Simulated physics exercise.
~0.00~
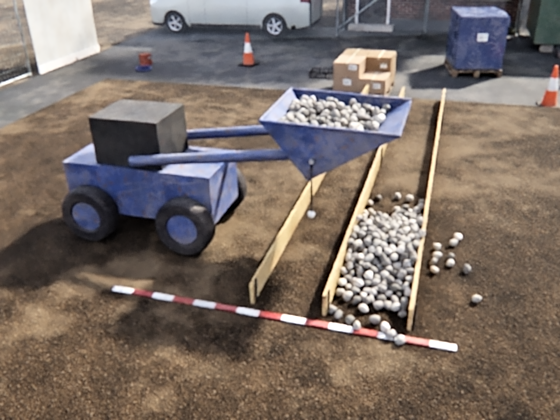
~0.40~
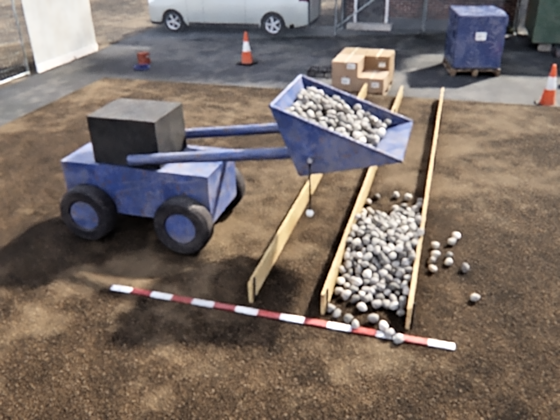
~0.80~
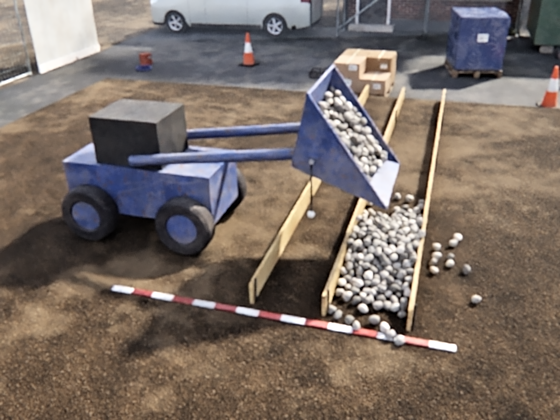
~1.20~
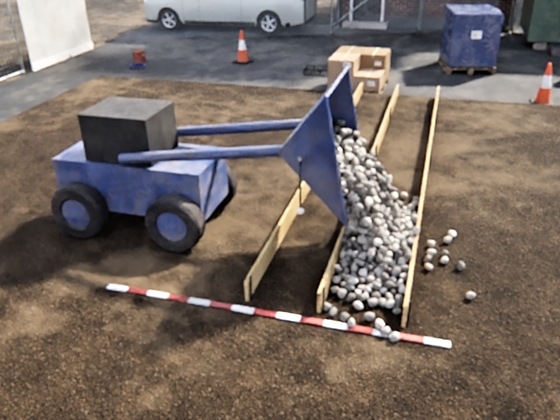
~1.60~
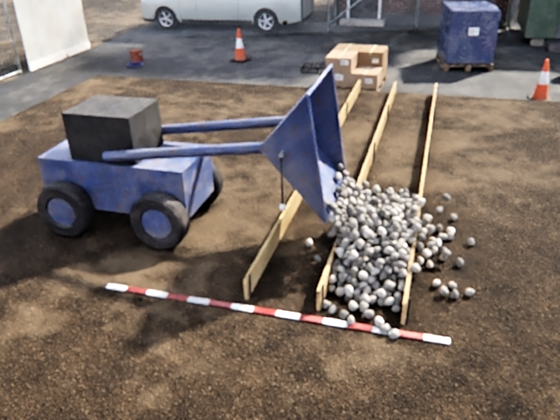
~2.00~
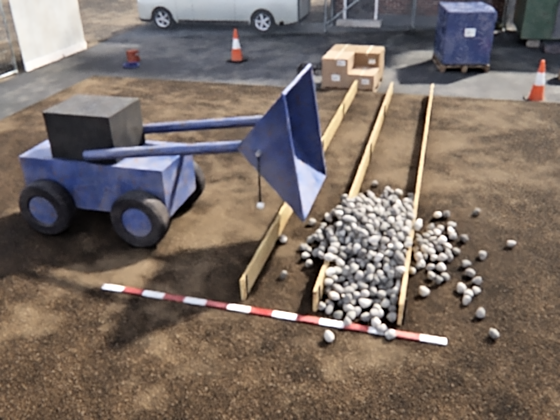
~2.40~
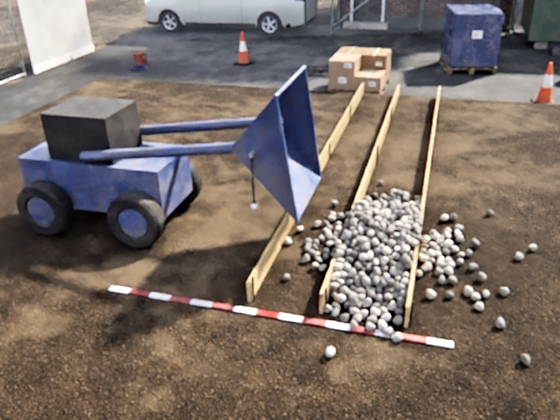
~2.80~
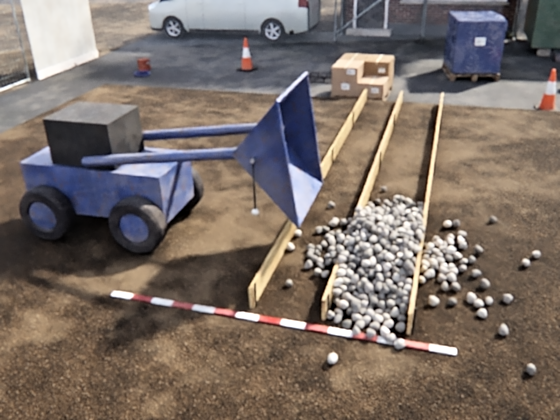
A blue loader tips its bucket of grey cobbles onto a planked pile, then backs left.
